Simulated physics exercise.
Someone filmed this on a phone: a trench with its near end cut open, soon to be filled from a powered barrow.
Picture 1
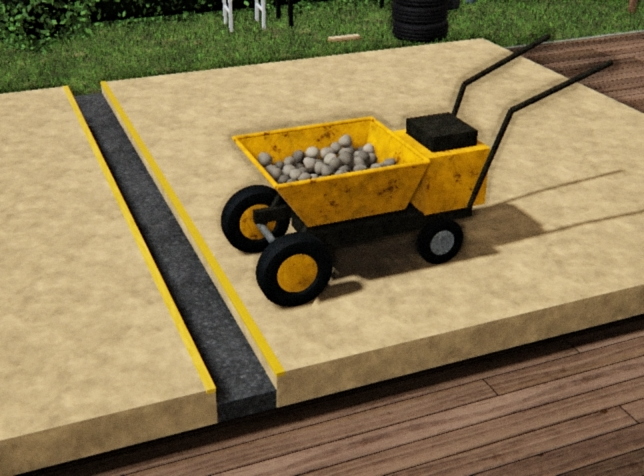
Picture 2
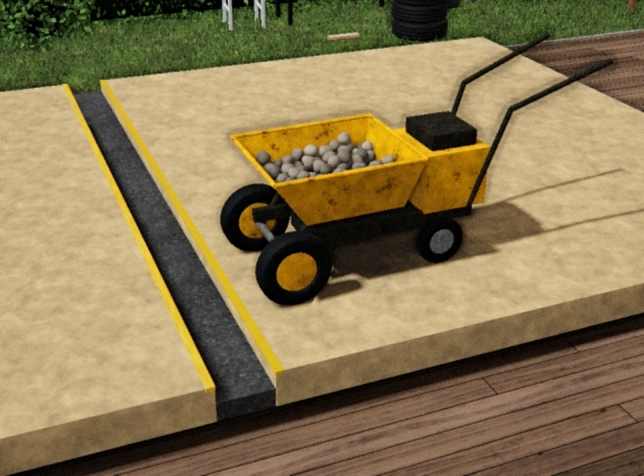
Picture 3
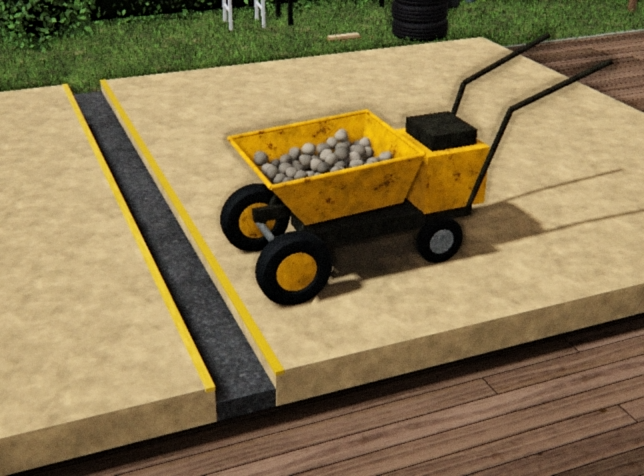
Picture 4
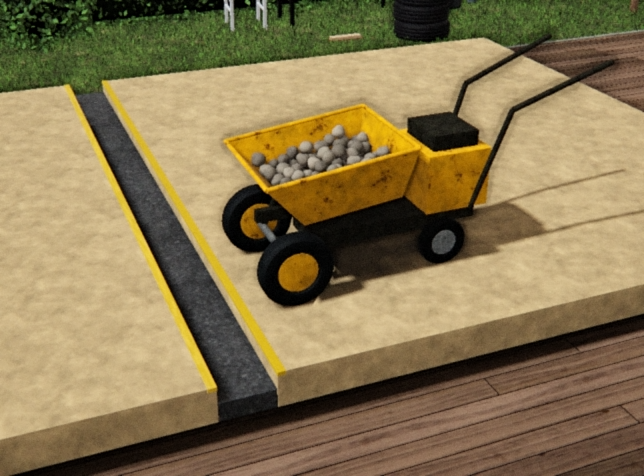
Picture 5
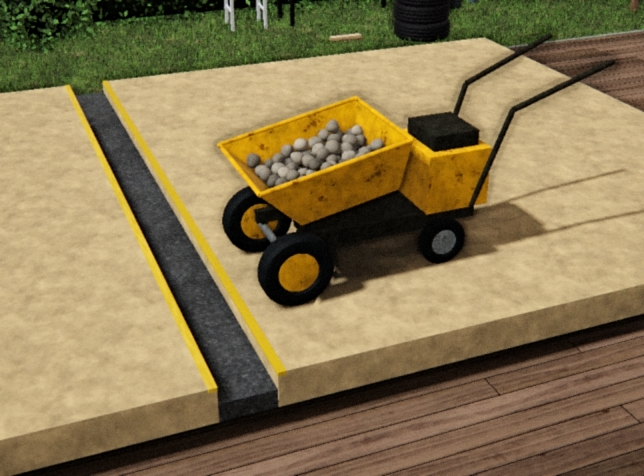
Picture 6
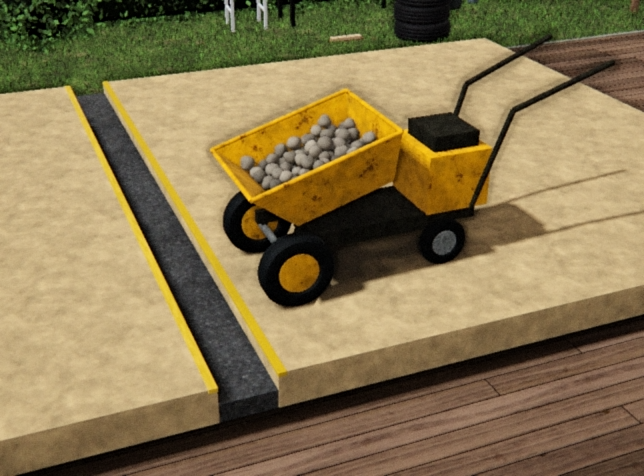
On a sandy slab beside a dark trench edged in yellow, a yellow barrow loaded with grey pebbles stood still, then its skip slowly tilted forward to the left, its back end rising.
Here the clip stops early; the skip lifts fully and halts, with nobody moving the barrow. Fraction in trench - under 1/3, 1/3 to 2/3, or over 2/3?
Under 1/3.
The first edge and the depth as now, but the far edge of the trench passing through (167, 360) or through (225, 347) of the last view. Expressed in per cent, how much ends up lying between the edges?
Roughly 50 % and 0 %.
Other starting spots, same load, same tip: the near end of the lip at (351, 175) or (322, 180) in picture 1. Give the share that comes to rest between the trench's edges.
80 %, then 70 %.
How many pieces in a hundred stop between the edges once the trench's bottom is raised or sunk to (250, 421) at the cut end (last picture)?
I'd guess close to 10 percent.
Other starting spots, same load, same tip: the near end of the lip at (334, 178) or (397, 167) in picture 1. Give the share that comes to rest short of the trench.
Some 0 % then some 60 %.
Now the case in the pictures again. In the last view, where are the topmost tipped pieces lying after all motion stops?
Roughly (130, 299).
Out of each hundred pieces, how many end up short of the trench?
Roughly 0 in a hundred.
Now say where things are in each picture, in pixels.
The first frame shows lip of the skip at (277, 187), level; top of the load at (335, 164), river pebbles; first edge of the trench at (260, 338); far edge at (194, 353), the trench under half as wide as the skip, and shallow for its width.
The second frame shows lip of the skip at (275, 186), level; top of the load at (334, 162).
The third frame shows lip of the skip at (271, 188), tipped barely; top of the load at (341, 155).
The fourth frame shows lip of the skip at (267, 191), tipped a little; top of the load at (352, 154).
The fifth frame shows lip of the skip at (260, 195), tipped a little; top of the load at (349, 158).
The sixth frame shows lip of the skip at (252, 201), tipped clearly; top of the load at (339, 144); first edge of the trench at (262, 338); far edge at (196, 353).
Soon, skip tipped steeply; all in the skip.
A while on, skip tipped right over; most in the skip; a stray few in or heaped over the trench; a small part beyond it; a stray few falling.
Towards the end, skip tipped right over; a small part in the skip; a small part in or heaped over the trench; most beyond it.
Finally, skip tipped right over; a small part in or heaped over the trench; nearly all beyond it.
